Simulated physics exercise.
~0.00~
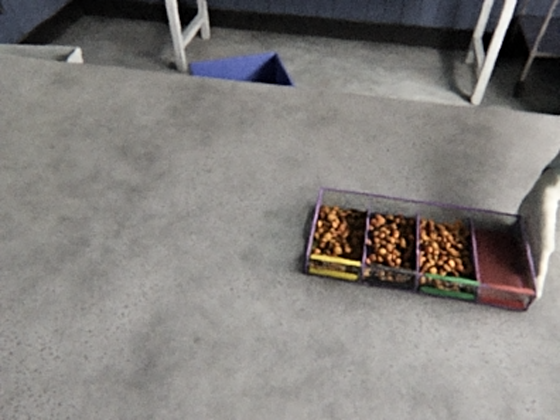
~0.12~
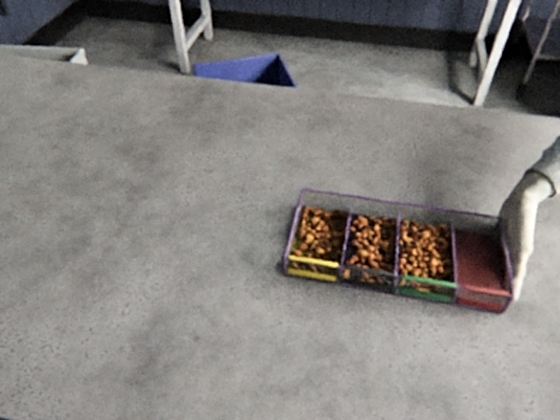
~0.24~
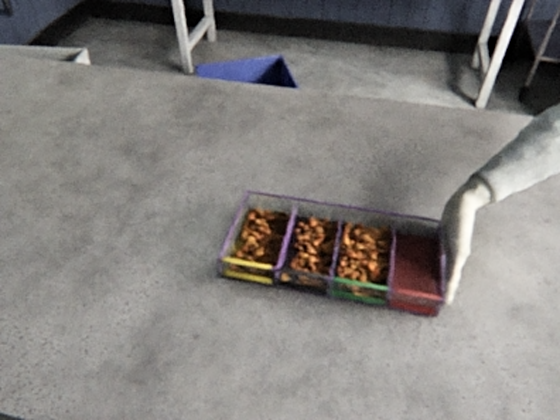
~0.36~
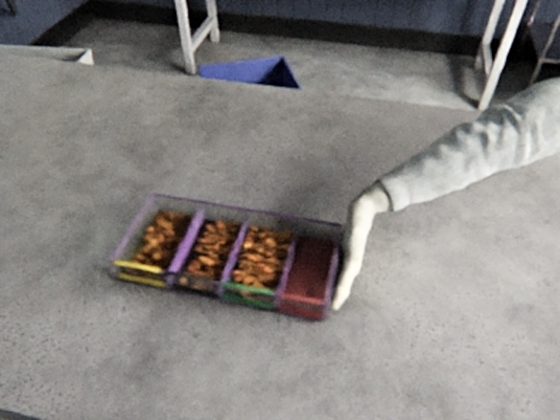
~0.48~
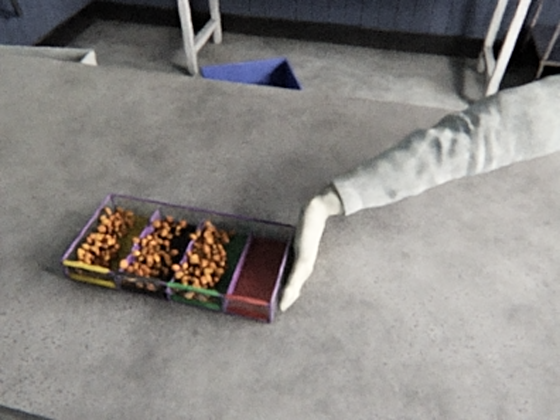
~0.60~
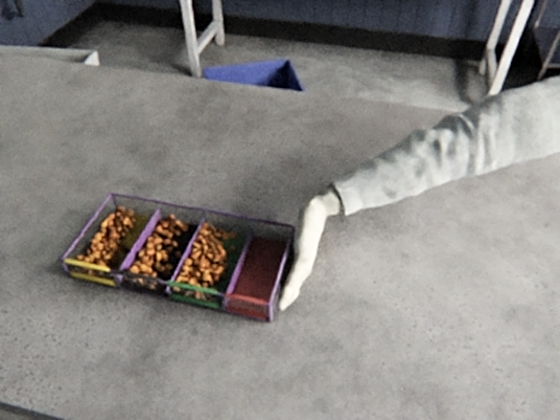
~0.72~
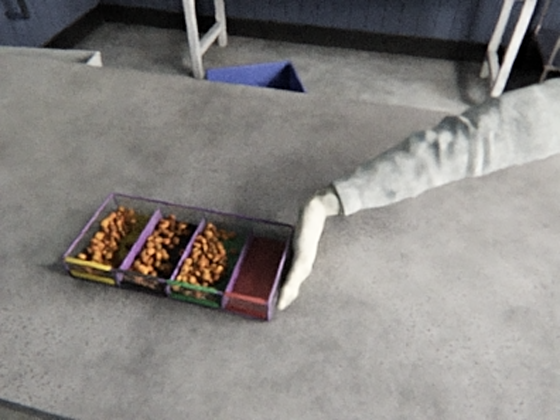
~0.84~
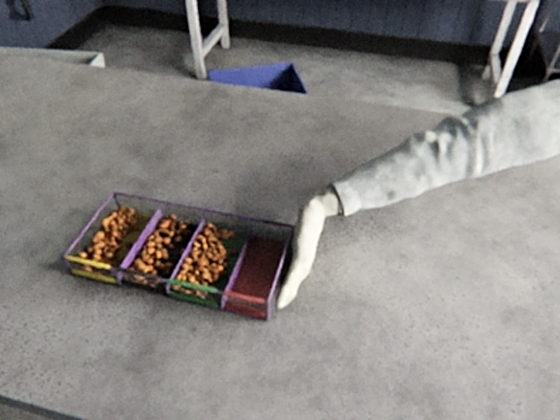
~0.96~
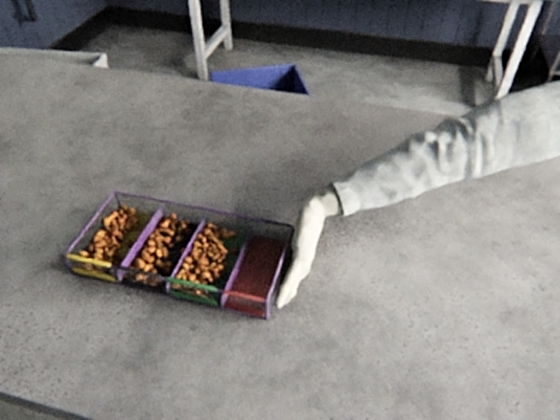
A speckled grey surface is seen from above at an angle, with white legs of furniture and a blue open container on the floor beyond. On the right sits a clear, purple-edged tray with four compartments, three holding orange-brown kibble and the rightmost one empty with a red base. A pale hand in a light grey sleeve, at the tray's right end, moves it left, slowly at first and then faster. The tray comes to a stop on the left side, the hand still against it. The kibble remains in its three compartments, and the red one stays empty.
